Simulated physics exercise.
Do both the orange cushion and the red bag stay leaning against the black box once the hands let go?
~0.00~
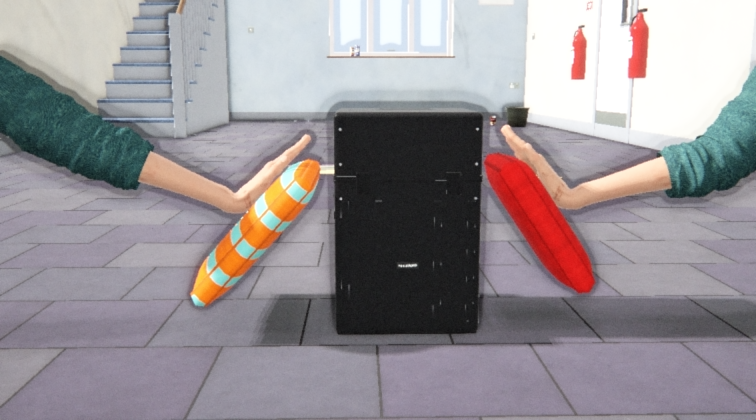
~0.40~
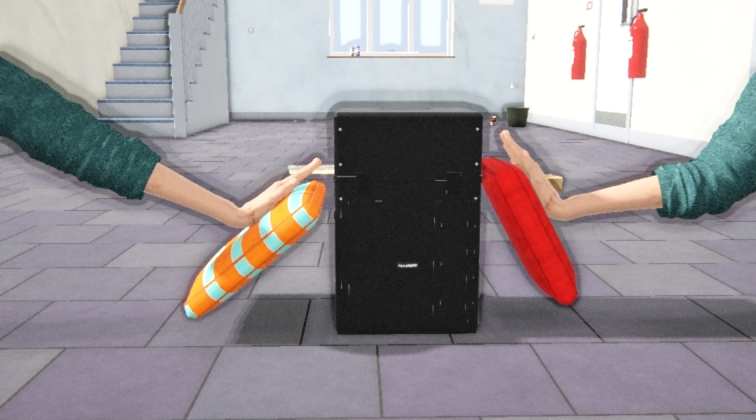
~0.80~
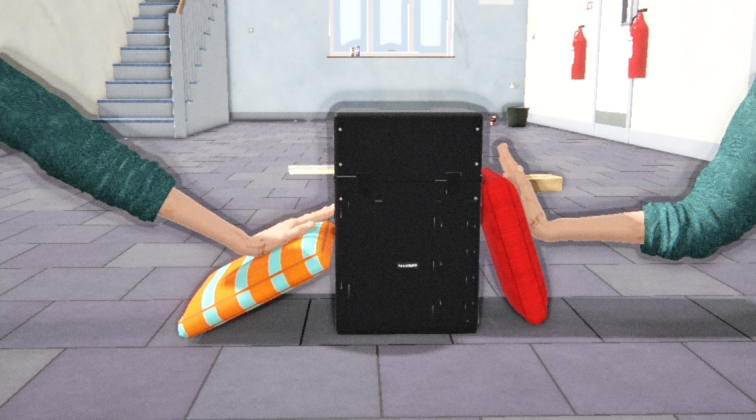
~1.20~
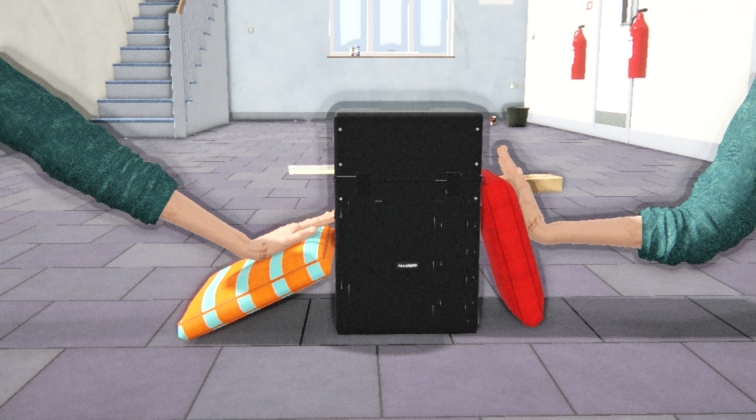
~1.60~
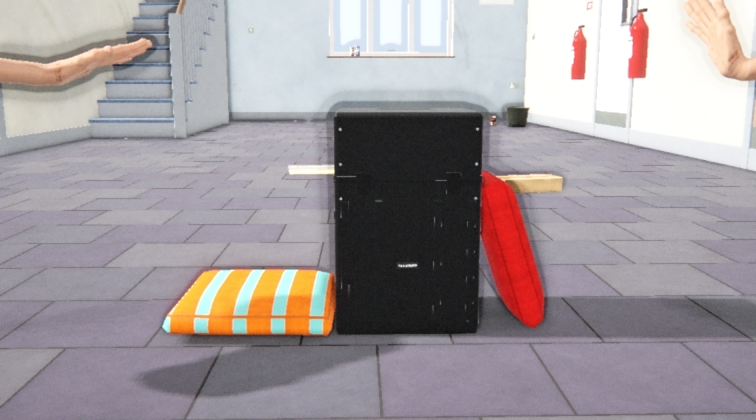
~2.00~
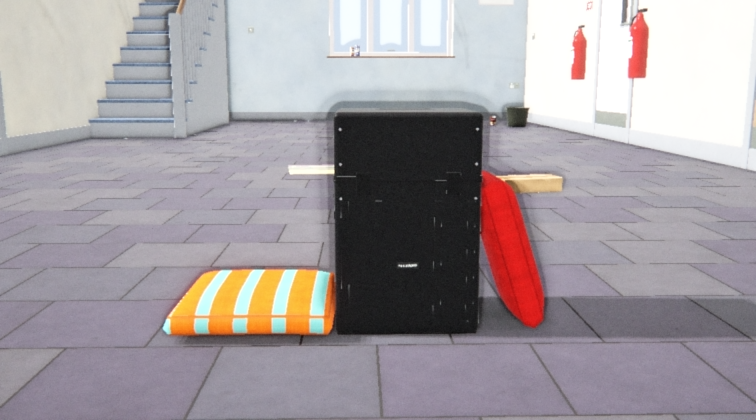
No, only the red bag keeps leaning on the right side of the box. The orange cushion slips down and ends up lying flat on the floor.
